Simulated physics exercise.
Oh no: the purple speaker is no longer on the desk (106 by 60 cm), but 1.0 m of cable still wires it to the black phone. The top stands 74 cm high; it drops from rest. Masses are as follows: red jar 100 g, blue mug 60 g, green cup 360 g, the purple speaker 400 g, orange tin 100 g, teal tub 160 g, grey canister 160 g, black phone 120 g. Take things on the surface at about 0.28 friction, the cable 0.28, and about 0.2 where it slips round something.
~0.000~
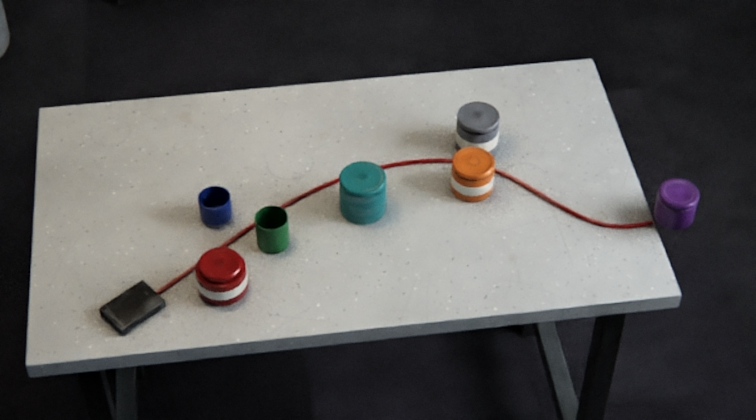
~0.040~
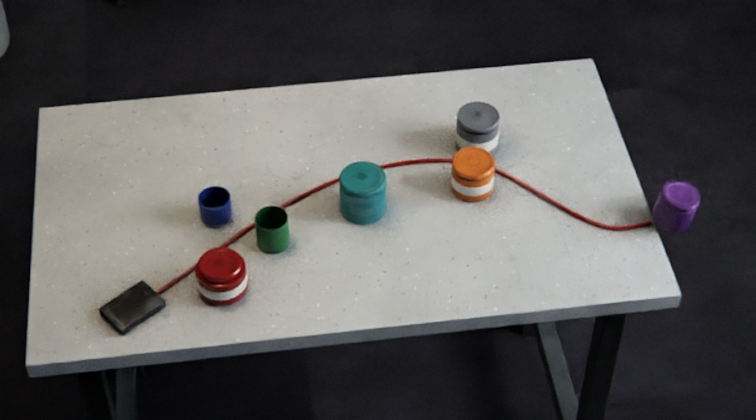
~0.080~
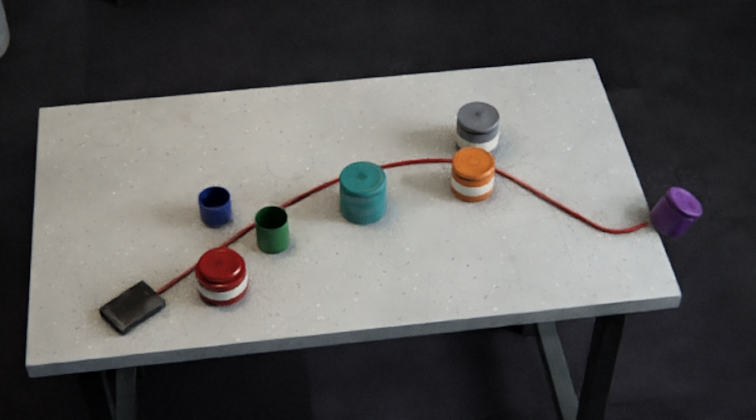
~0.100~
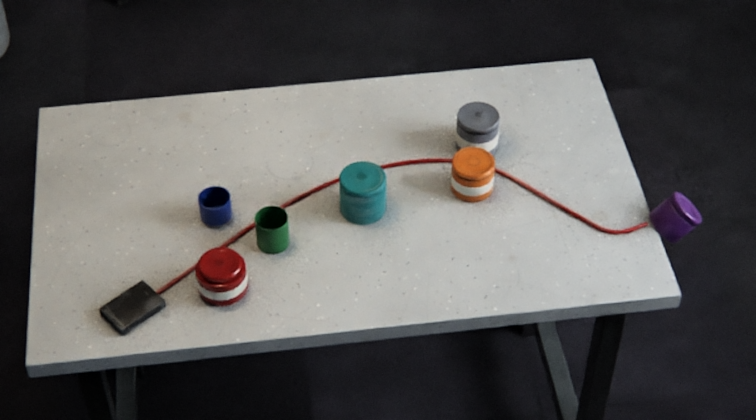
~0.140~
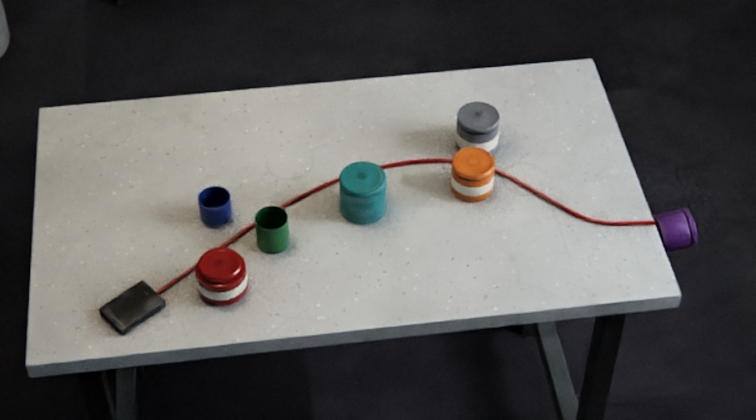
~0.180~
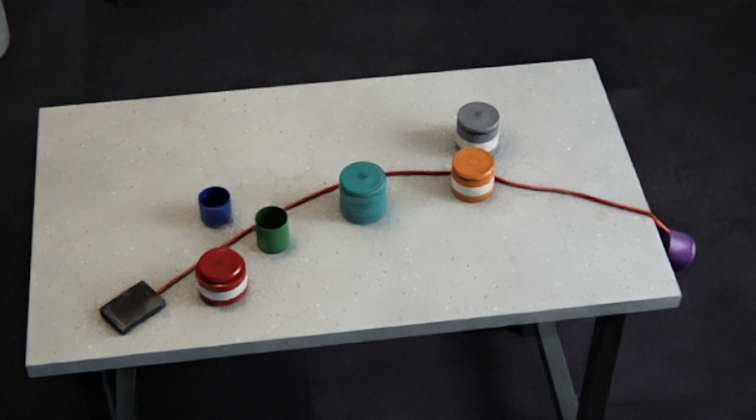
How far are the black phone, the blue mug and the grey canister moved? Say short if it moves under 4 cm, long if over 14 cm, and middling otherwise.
Black phone: Long, blue mug: Long, grey canister: Middling.
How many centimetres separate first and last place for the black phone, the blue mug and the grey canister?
About: Black phone 70 cm, blue mug 20 cm, grey canister 6 cm.
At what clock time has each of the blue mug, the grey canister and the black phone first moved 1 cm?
Blue mug 0.42 s, grey canister 0.75 s, black phone 0.22 s.
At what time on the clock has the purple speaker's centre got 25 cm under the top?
Estimate: About 0.32 s.
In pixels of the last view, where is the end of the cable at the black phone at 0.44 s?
Approximate position: (275, 227).
After 0.4 s, the cable's tail end at (275, 227); black phone 25 cm off its start, blue mug 4 cm off its start, orange tin 15 cm off its start.
After 0.7 s, the cable's tail end at (432, 176); black phone 57 cm off its start, blue mug 19 cm off its start, orange tin 18 cm off its start.
After 0.9 s, the cable's tail end at (504, 164); black phone 69 cm off its start at (484, 147), blue mug 21 cm off its start at (220, 114), grey canister 7 cm off its start at (509, 102).
After 1.2 s, the cable's tail end at (506, 163); black phone 69 cm off its start, blue mug 21 cm off its start, grey canister 7 cm off its start.
After 2.4 s, the cable's tail end at (506, 163); black phone 69 cm off its start at (485, 147), blue mug 21 cm off its start at (220, 114), grey canister 7 cm off its start at (509, 102), orange tin 18 cm off its start at (496, 237).
